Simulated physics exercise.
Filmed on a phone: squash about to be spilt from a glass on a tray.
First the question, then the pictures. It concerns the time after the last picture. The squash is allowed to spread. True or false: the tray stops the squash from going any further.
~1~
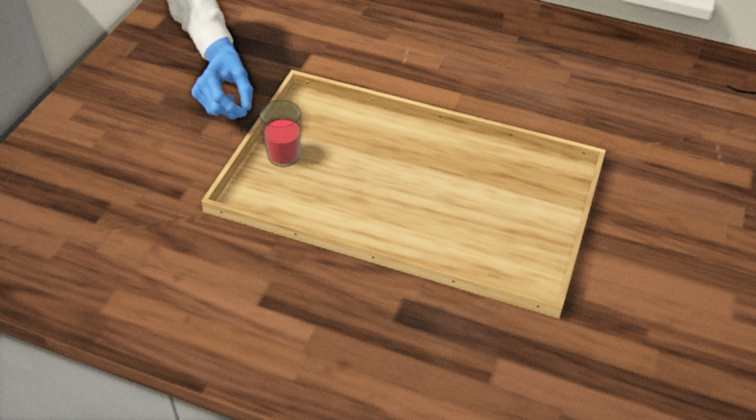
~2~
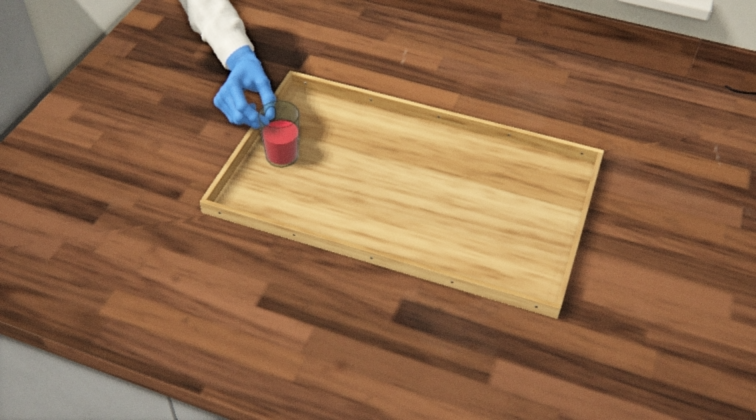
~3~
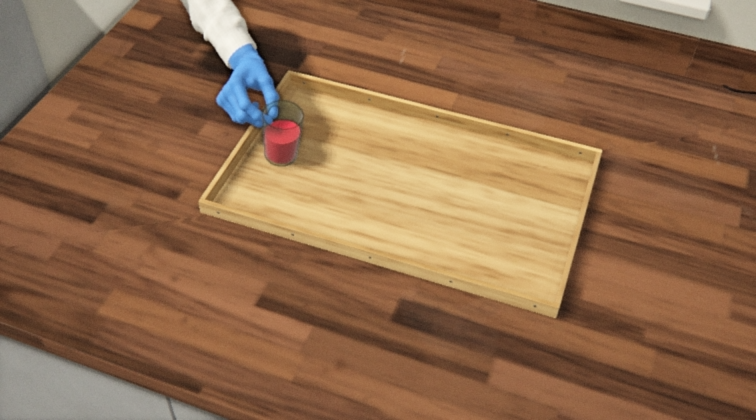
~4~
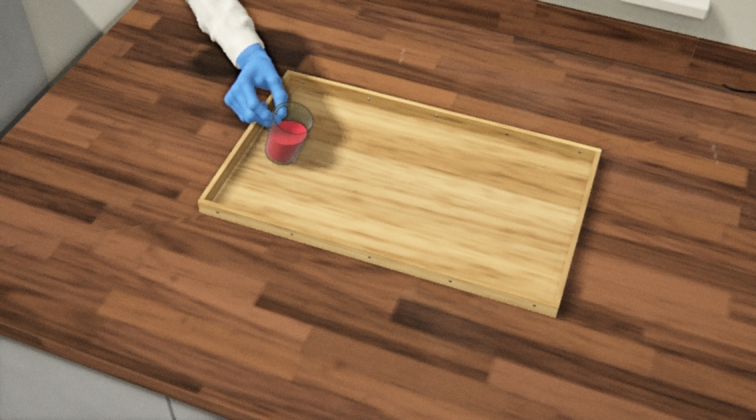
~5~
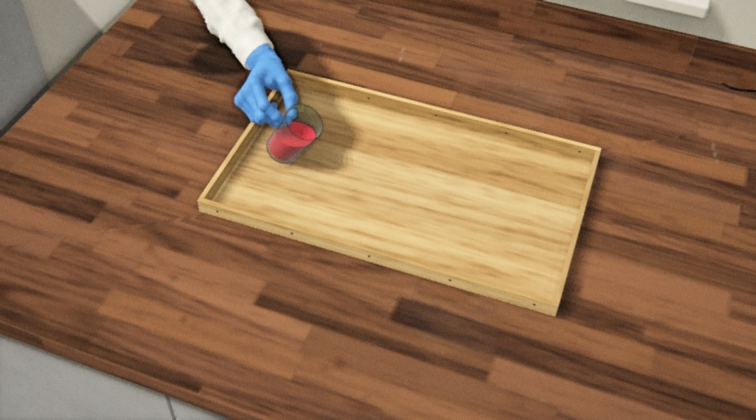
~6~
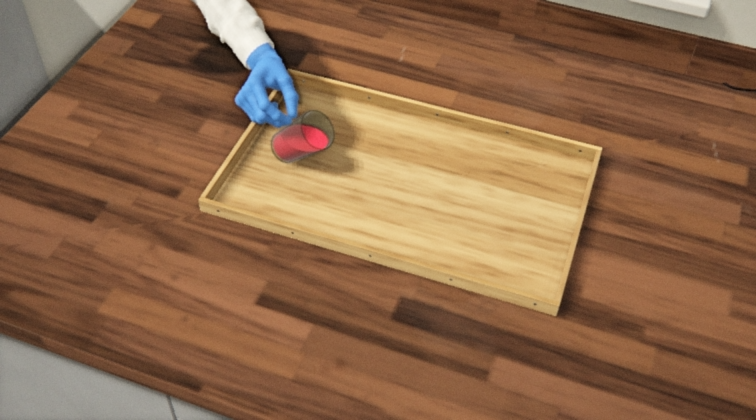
True.
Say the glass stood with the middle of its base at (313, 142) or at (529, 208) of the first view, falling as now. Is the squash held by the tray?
First it stays in the tray, then it escapes from the tray.
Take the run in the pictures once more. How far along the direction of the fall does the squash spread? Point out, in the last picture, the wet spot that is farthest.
The wet patch reaches its far end at about (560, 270).
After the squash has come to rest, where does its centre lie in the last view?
(479, 223).
A moment on, the glass lies in the tray; the puddle covers about as much as a plate; the rim holds it.
Further on, the puddle covers about as much as a tray; the rim holds it.
When it is over, the puddle covers about as much as a tray; the rim holds it.
